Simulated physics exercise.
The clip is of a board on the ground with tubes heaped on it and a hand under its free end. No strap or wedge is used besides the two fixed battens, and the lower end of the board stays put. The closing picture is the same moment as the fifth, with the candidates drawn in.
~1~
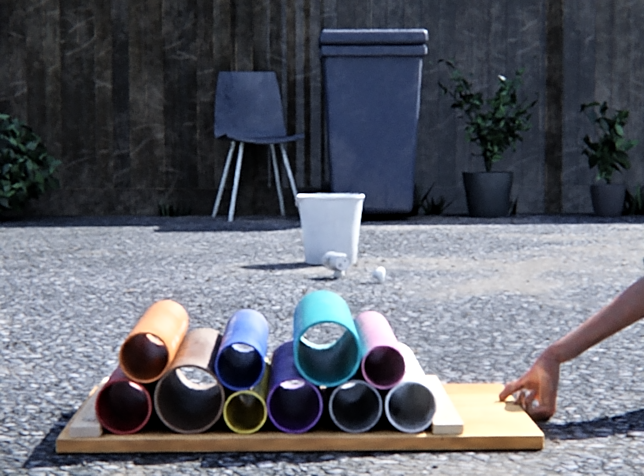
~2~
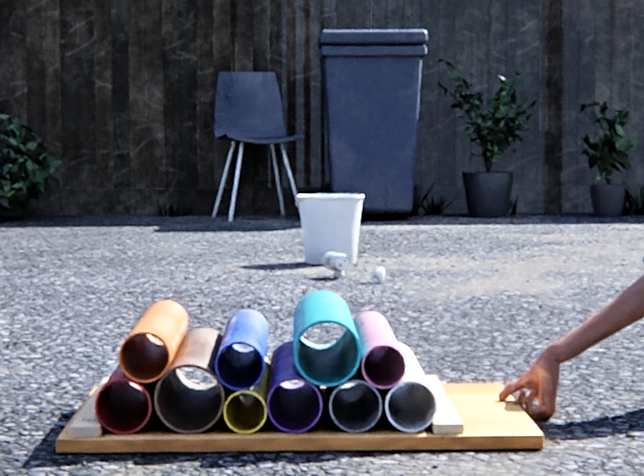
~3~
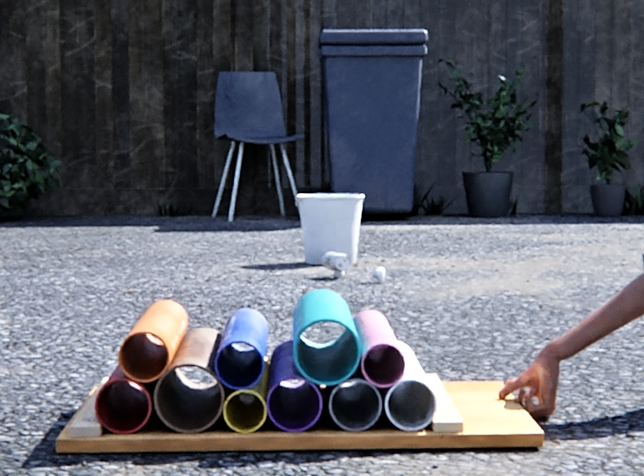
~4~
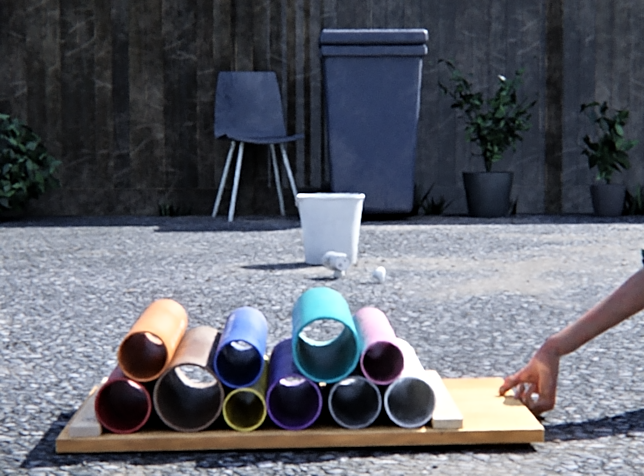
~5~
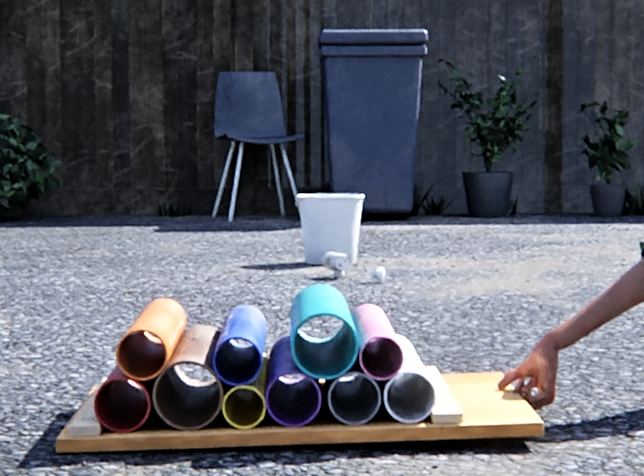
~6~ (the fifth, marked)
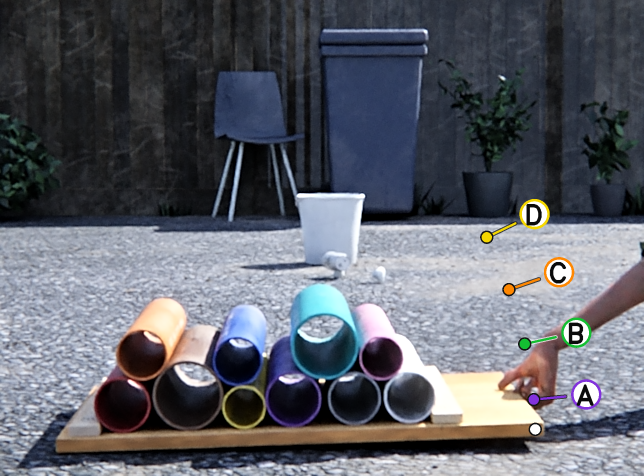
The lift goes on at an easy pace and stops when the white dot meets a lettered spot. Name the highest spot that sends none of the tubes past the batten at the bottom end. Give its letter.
Lift it to C and no more.
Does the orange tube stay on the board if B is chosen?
The orange tube: Yes.
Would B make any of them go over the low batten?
At B: No.
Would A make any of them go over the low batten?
No.
On the marked copy, A at (534, 399); B at (525, 344); C at (509, 289); D at (487, 237); the white dot at (535, 430).
Following C. Soon after the start, board at 14°.
Later, board at 19°.
In the end, board at 19°, none over the low batten.
As for the rest, A none over the low batten; B none over the low batten; D ten over the low batten.
